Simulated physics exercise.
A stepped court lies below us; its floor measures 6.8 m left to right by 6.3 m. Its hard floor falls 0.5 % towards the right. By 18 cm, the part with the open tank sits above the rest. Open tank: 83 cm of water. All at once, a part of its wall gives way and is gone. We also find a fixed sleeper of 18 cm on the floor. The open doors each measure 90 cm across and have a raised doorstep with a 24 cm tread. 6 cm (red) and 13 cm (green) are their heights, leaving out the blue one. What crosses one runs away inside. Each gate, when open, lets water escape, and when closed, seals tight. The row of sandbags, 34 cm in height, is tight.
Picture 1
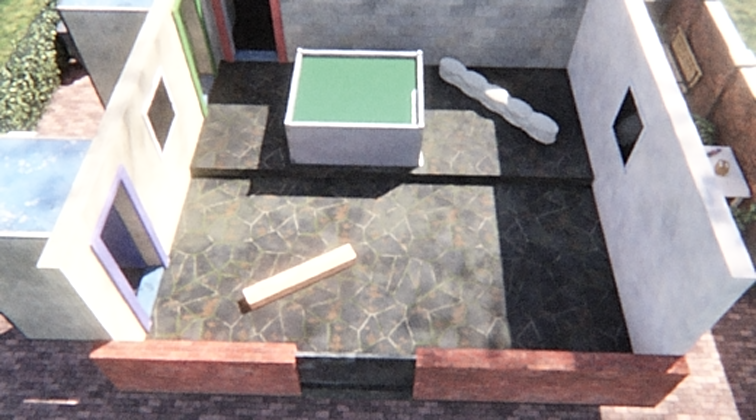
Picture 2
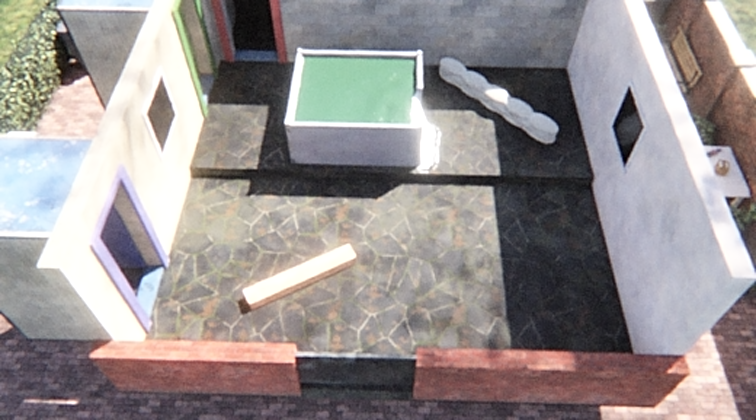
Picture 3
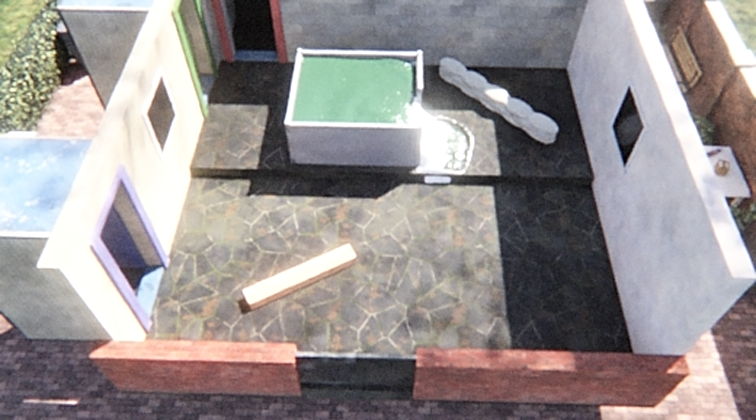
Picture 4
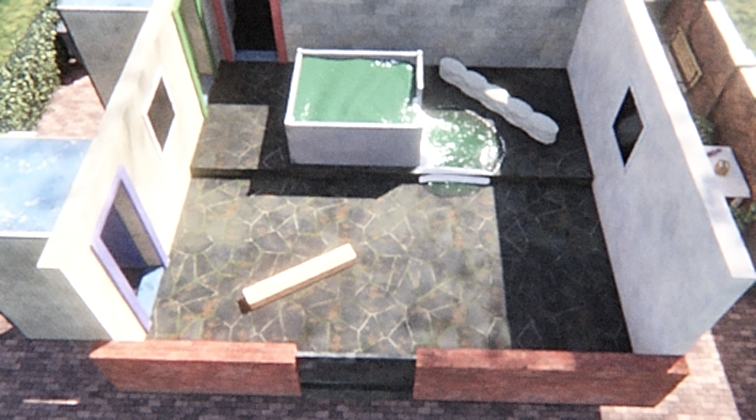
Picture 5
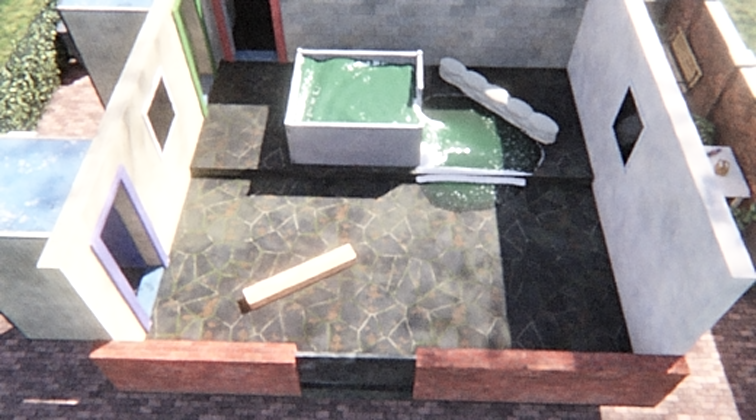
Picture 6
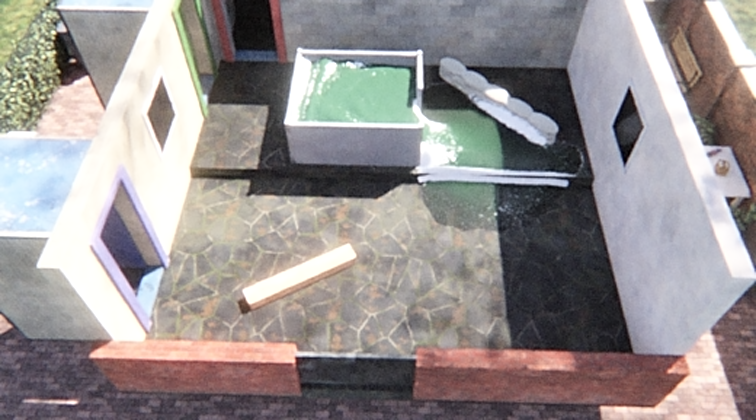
To begin with, a walled tank of still green water stands on the raised part of a stone-floored court. Water then bursts out through its right side and spreads across the upper floor, reaching the lumpy pale row, then pours over the step's edge onto the lower paving as the tank's surface churns.
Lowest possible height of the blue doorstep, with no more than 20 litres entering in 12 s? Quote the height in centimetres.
I would say 11 cm.
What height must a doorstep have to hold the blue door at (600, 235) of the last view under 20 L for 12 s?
Something near 23 cm.
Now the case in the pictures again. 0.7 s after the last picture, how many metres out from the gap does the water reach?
Near 3.8 metres, give or take.
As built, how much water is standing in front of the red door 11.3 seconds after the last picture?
Lab note: Depth approx. 3.0 cm.
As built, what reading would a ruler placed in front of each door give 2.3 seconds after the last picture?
In cm: Blue 0, red 0, green 0.
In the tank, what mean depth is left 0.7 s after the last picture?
Around 56 centimetres.
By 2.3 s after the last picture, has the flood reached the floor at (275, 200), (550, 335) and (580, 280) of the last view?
Going in order: Untouched, swamped, swamped.
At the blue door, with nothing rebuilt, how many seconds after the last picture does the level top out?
Crest at t of about 7.5 s.
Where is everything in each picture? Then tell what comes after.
In the first frame, the open tank at (357, 90) is whole and still, 83 cm deep; the blue door at (135, 256) is dry.
In the second frame, water pours out at (417, 131) and has run 0.3 m, to (435, 139); about 11 cm deep outside, 83 cm at the back.
In the third frame, the front is at (467, 150), 0.9 m from the gap at (417, 133); 1.0 m2 of floor is wet, 83 cm left at the back.
In the fourth frame, the front is at (498, 156), 1.4 m from the gap at (417, 135); 2.1 m2 of floor is wet, 82 cm left at the back.
In the fifth frame, the front is at (537, 157), 2.1 m from the gap at (417, 135); 3.9 m2 of floor is wet, 75 cm left at the back.
In the sixth frame, the front is at (577, 163), 2.7 m from the gap at (417, 134); 5.3 m2 of floor is wet, 69 cm left at the back; the blue door at (135, 256), 4.9 m from the gap, is still 4.5 m from the nearest water.
Then, 0.7 s after the last picture water covers 20 % of the floor, deepest (43 cm) near (425, 151); it has not reached the blue door.
Then, 2.3 s after the last picture water covers 40 % of the floor, deepest (44 cm) near (631, 381); it has not reached the blue door.
Then, 11.3 s after the last picture water covers 95 % of the floor, deepest (14 cm) near (628, 368); 13 cm at the blue door, 65 litres in over its 8 cm doorstep.
At the blue door as built, the water peaked near 13 cm, 7.7 s after the last picture.
Run again over the same 12 s with other heights there, 39 litres in over 9.5 cm, 7 litres over 13 cm. The limit of 20 litres is kept from about 11 cm up.
